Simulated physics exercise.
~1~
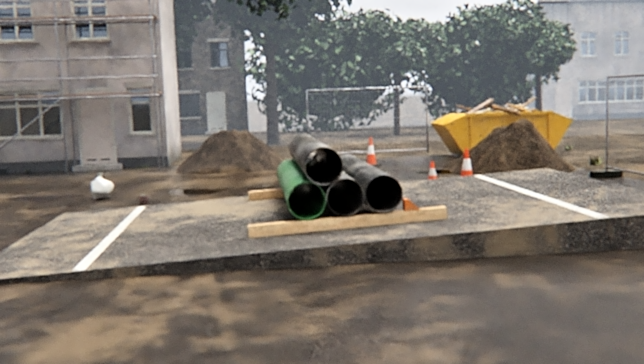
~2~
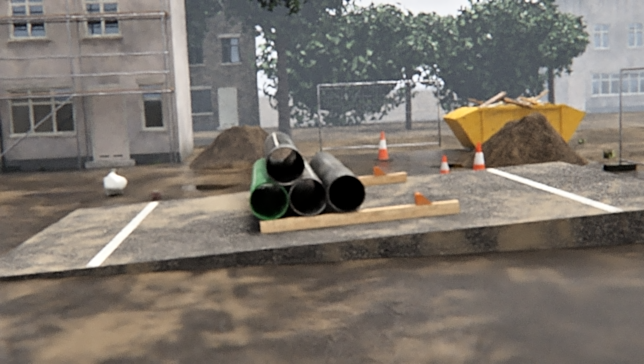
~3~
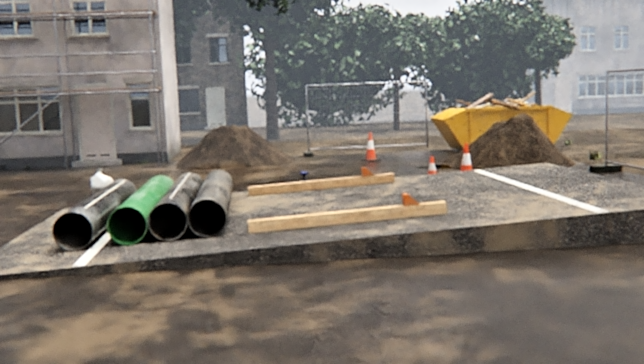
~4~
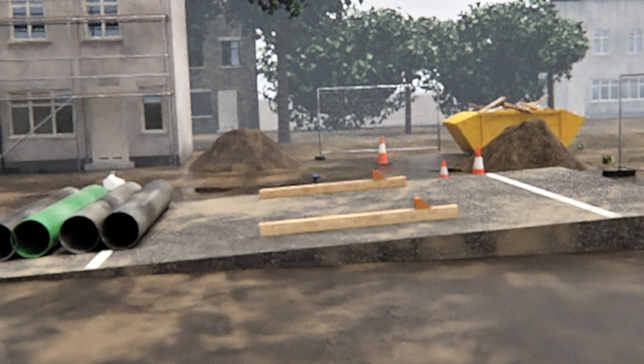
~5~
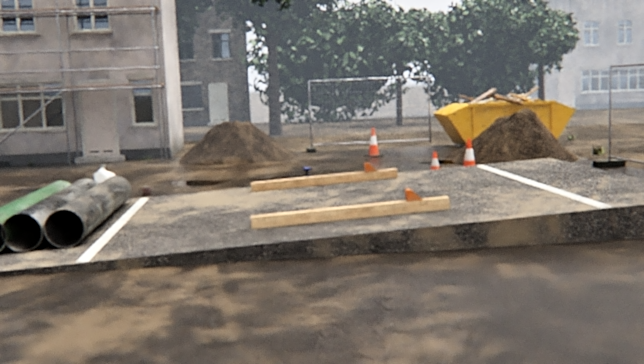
The video shows four pipes, one of them green, stacked on wooden beams in a paved bay near a yellow skip. The stack collapses and the pipes roll left off the beams, crossing the left white line and ending at the left edge of view, leaving the beams empty.
